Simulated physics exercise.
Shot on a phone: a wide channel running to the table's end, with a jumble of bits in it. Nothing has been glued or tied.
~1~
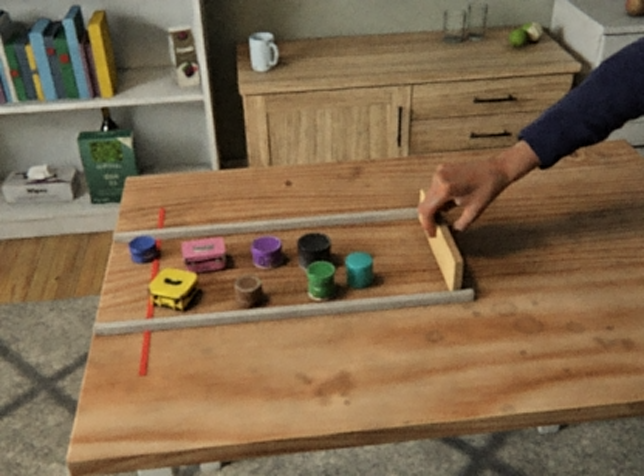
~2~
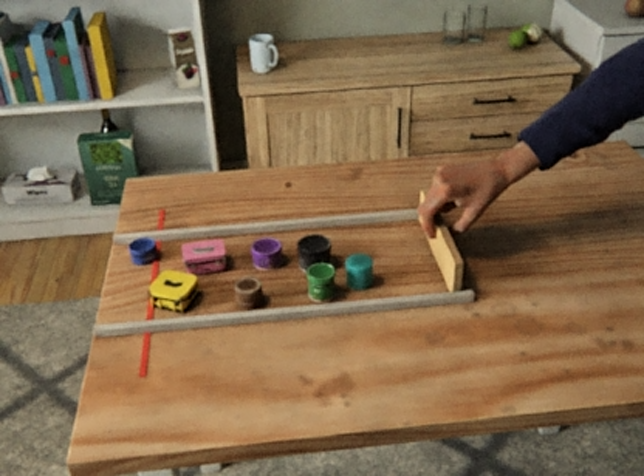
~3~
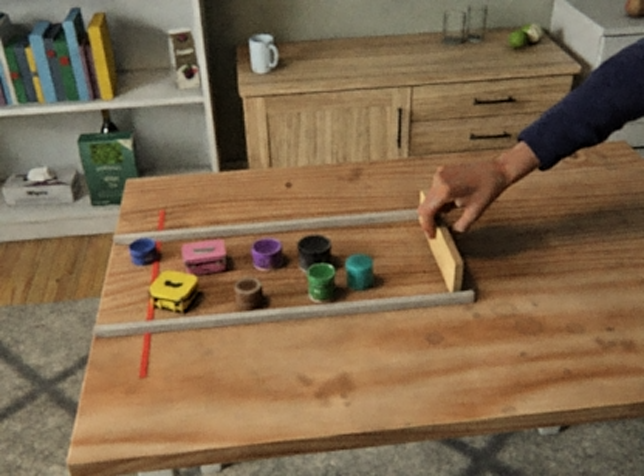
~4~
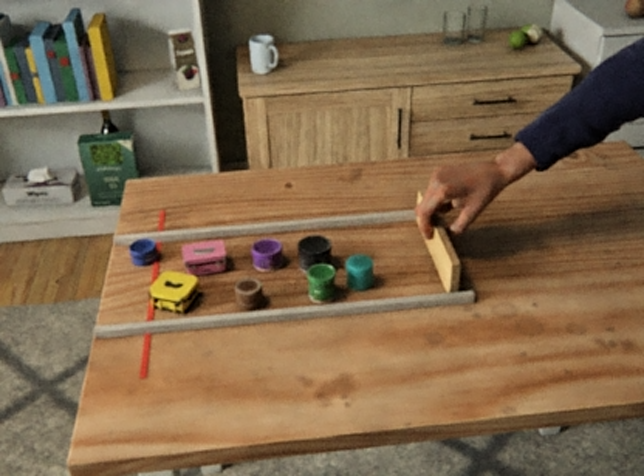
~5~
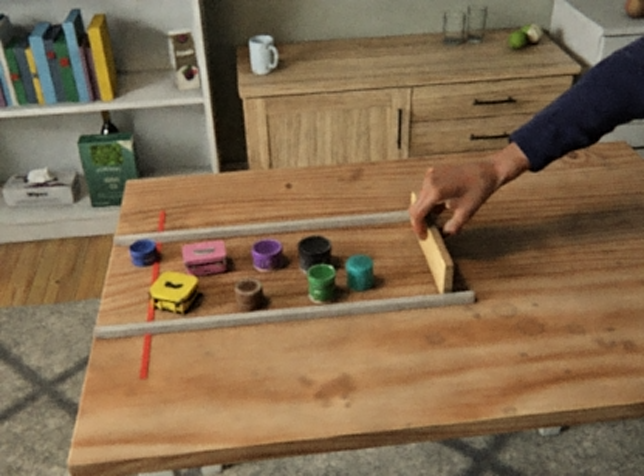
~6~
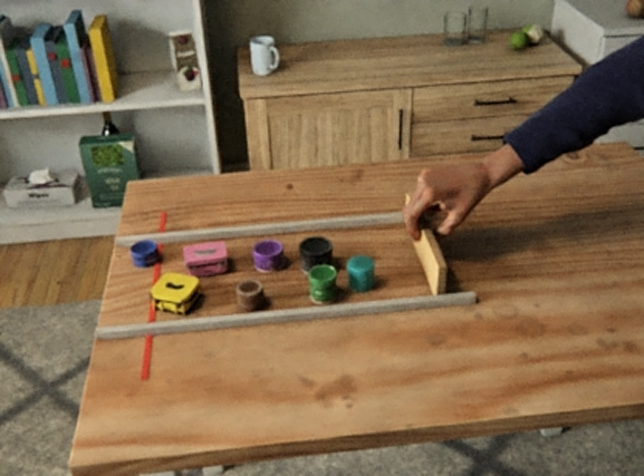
A wooden board held upright by someone's hand stayed almost still, then slid slightly left between two pale rails, while the small colourful tubs and cases in front of it stayed where they were.
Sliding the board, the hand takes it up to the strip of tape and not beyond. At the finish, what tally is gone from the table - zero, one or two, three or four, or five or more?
The tally gone is one or two.
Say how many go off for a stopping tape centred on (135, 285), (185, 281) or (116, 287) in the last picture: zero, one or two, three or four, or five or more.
Falls: Either three or four; no fall at all; 5 or more.
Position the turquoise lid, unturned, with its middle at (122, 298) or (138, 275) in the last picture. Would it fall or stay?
Well, the turquoise lid fails to stay the first time and fails to stay the second time.
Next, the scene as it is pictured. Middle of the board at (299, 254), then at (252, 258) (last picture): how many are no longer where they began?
In order, the tallies are 4 and 6.
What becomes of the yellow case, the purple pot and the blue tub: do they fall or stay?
Yellow case: Falls off; purple pot: Stays; blue tub: Stays.
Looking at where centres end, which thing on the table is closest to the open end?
That's the pink case.
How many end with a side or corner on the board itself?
It ends up touching 4.
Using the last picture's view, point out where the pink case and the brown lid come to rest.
The pink case at (109, 268), the brown lid at (113, 306).
A little later, none off yet; blue tub at rest near (145, 254); yellow case at rest near (177, 294); pink case at rest near (206, 260).
Next, none off yet; blue tub at rest near (145, 254); yellow case at rest near (177, 294); pink case shifted a little near (190, 261).
Later still, none off yet; blue tub moving near (140, 253); yellow case shifted about its own width near (131, 293); pink case shifted about its own width near (149, 266).
When it is over, the number that fall off is one or two; down, yellow case.
